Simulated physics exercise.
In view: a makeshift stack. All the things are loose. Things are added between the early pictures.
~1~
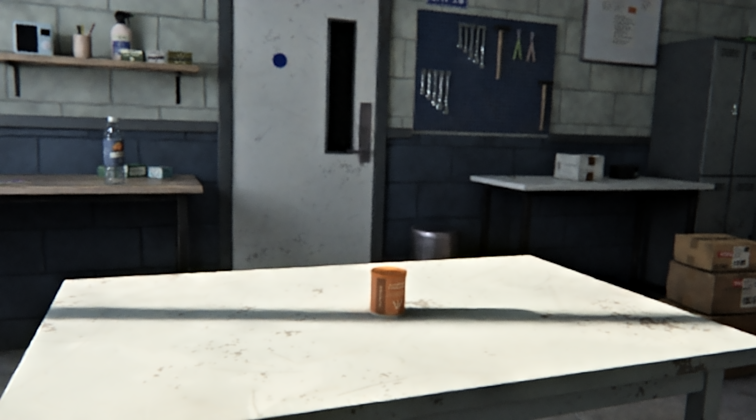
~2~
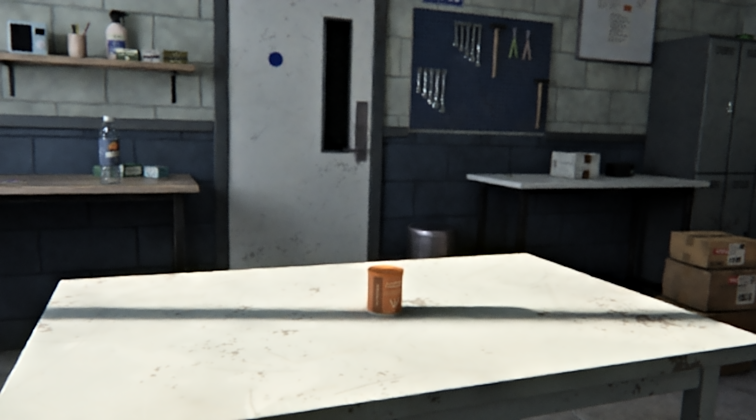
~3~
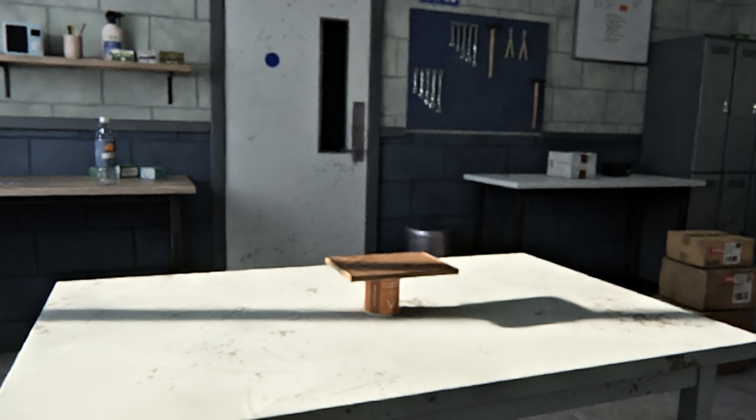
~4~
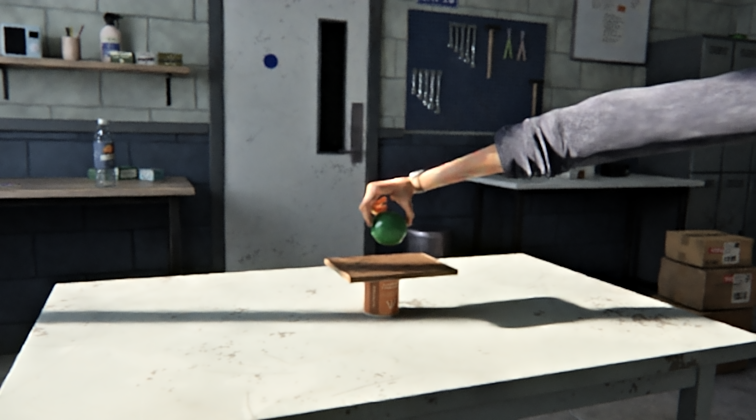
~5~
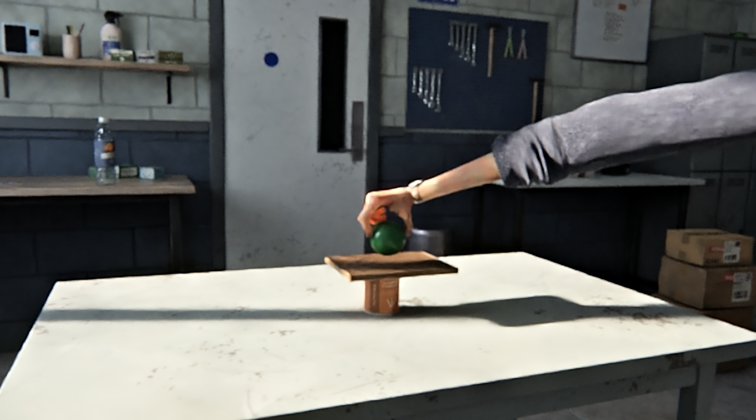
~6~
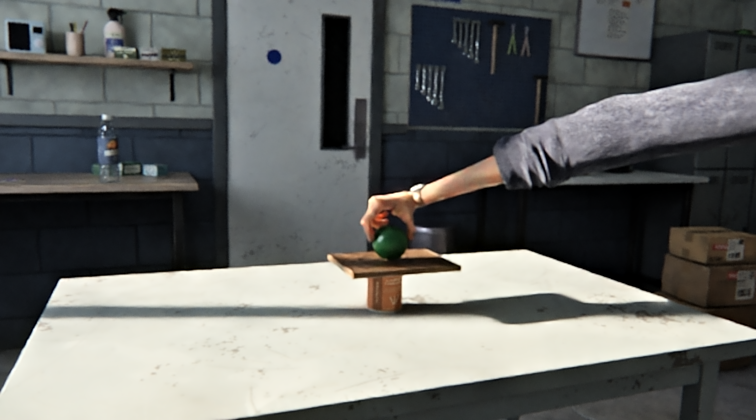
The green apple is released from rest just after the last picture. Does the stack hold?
It stays up.
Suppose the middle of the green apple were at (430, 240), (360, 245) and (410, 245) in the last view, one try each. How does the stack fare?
First try: It gives way; second try: It holds; third try: It keeps its balance.
Then, 0.30 s on from there, no change.
Then, 0.70 s on from there, green apple resting near (390, 243).
In the end, all 3 unmoved. At the end, from the last picture's camera, green apple near (390, 243). The stack keeps its balance.
